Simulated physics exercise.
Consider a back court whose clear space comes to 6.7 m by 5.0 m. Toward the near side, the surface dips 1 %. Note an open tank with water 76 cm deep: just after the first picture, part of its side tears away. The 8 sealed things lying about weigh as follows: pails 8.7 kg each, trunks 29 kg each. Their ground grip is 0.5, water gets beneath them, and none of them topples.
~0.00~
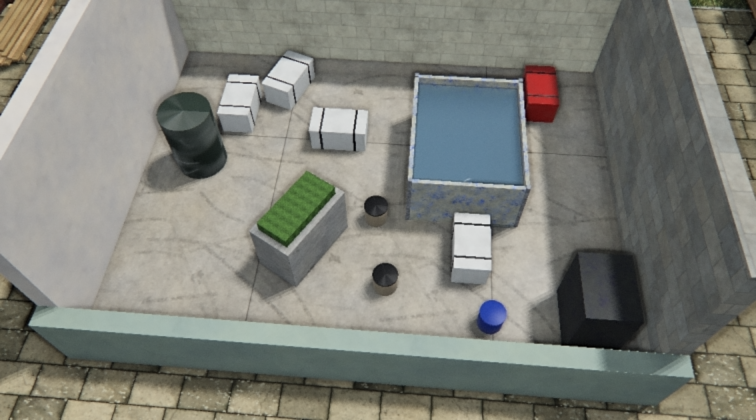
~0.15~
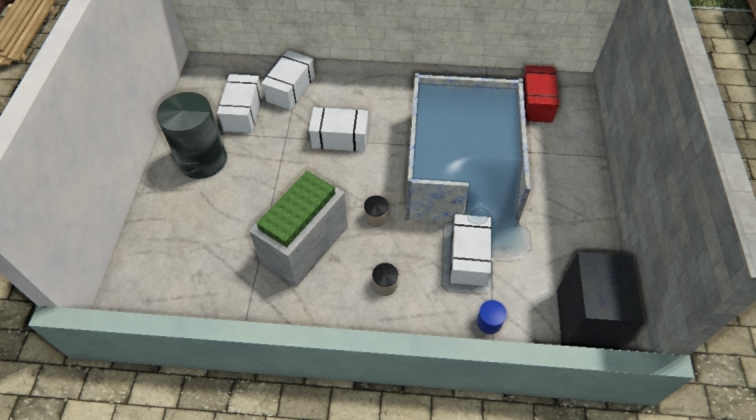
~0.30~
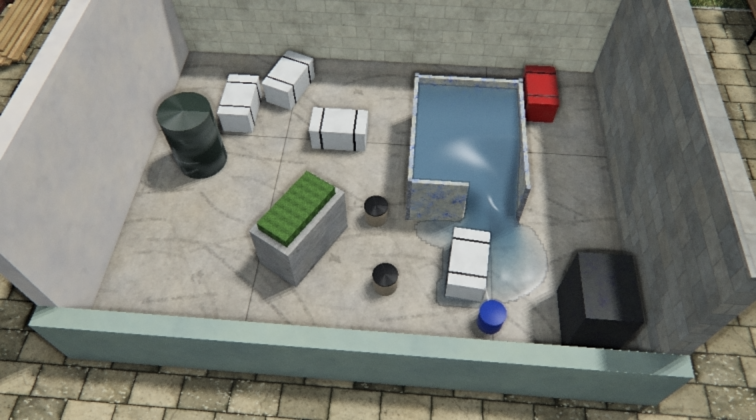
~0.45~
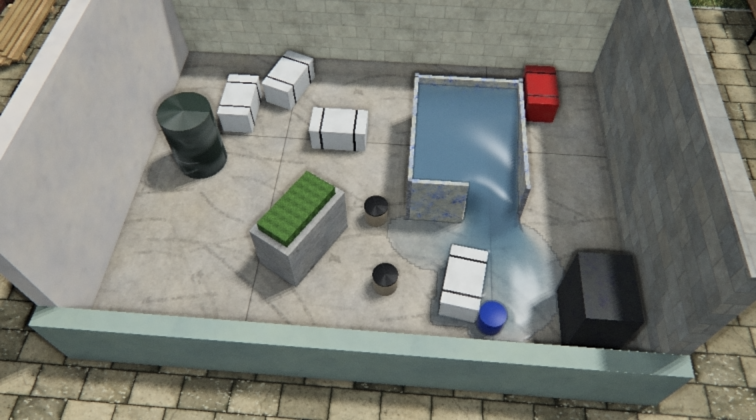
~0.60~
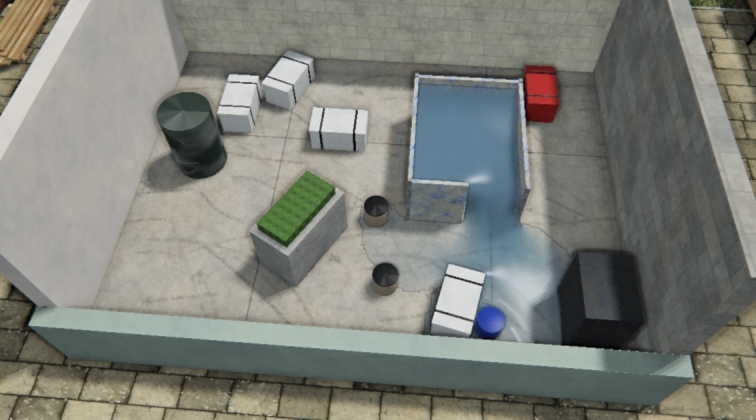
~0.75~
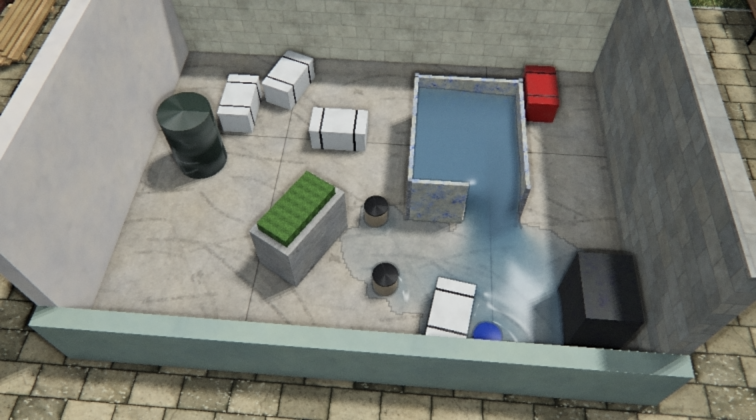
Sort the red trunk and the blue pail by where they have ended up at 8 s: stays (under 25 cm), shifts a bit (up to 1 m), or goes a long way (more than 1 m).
At 8 s, the red trunk shifts a bit, the blue pail goes a long way.
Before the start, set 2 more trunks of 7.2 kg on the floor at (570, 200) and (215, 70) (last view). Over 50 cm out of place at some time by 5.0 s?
Beyond the mark, below the mark.
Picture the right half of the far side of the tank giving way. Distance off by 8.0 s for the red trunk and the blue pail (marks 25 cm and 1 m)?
Outcome - red trunk: Long-distance displacement, blue pail: Long-distance displacement.
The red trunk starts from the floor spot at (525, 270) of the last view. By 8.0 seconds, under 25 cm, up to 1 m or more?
It goes a long way.
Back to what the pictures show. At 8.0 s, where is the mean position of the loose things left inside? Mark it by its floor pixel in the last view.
Mean position approx. (318, 150).
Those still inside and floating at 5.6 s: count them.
2 at that moment.
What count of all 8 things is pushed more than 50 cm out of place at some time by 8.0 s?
That comes to 4.
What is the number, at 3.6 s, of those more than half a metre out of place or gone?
The number by then is 3.
After 1.6 s the red trunk is near (542, 84), 0.0 m from its start, aground; the blue pail is near (412, 320), 1.0 m from its start, afloat; 1 afloat.
After 3.6 s the red trunk is near (542, 84), 0.0 m from its start, aground; the blue pail is near (200, 313), 3.4 m from its start, aground; 0 afloat.
After 5.6 s the red trunk is near (541, 83), 0.0 m from its start, aground; the blue pail is near (135, 230), 4.6 m from its start, afloat; 2 afloat.
After 8.0 s the red trunk is near (498, 78), 0.7 m from its start, aground; the blue pail is near (161, 141), 5.2 m from its start, aground; 0 afloat.
